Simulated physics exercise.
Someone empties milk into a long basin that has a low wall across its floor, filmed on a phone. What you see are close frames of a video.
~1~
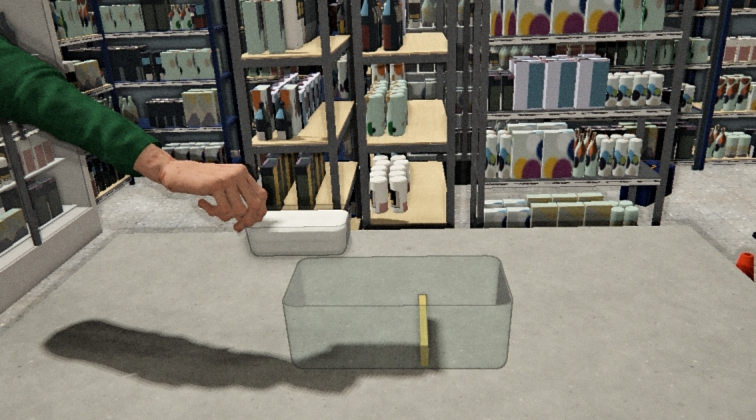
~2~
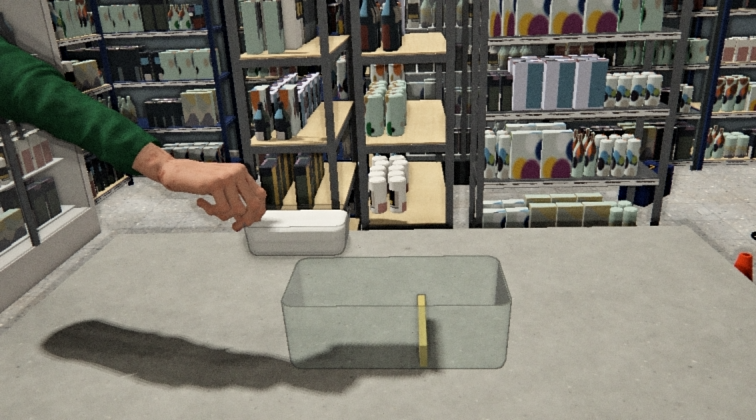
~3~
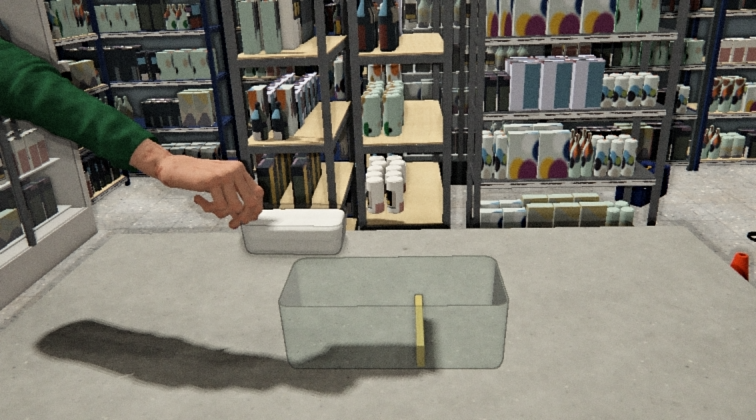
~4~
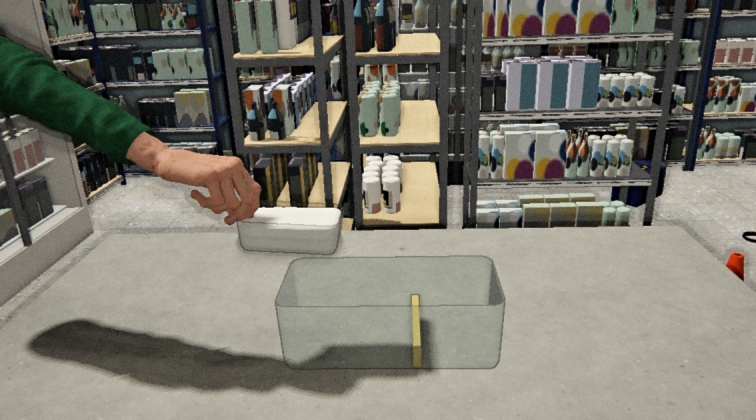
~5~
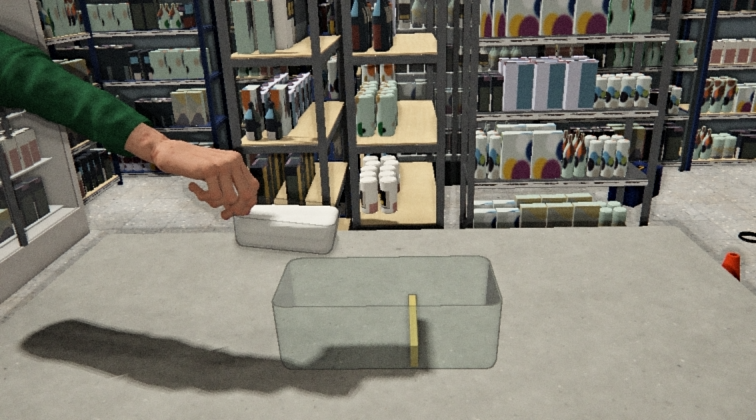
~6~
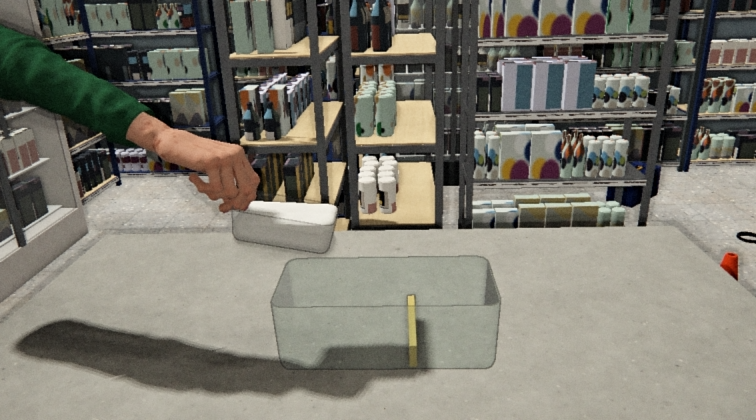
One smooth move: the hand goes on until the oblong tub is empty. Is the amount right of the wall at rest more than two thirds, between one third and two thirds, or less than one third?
It is between one third and two thirds.
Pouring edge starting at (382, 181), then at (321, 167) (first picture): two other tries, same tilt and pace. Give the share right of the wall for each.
About 80 % the first time, about 40 % the second.
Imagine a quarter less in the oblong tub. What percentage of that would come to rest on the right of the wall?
Some 40 parts in a hundred.
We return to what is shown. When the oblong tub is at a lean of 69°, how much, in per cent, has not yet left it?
Looks like roughly 30 percent is still held.
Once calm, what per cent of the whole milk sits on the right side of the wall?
55 % or thereabouts.
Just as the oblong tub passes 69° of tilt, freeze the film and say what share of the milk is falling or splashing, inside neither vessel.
Around 55 in a hundred.
A moment on, the oblong tub is tipped part way and 31 per cent is still to pour, 17 is left of the wall and 0 right of it.
Next, the oblong tub is tipped right over and 2 per cent is still to pour, 32 is left of the wall and 61 right of it.
Then the oblong tub is tipped right over and 0 per cent is still to pour, 42 is left of the wall and 57 right of it.
Later the oblong tub is tipped right over and 0 per cent is still to pour, 41 is left of the wall and 57 right of it.
Finally, 41 per cent lies left of the wall, 57 right of it and 1 outside.
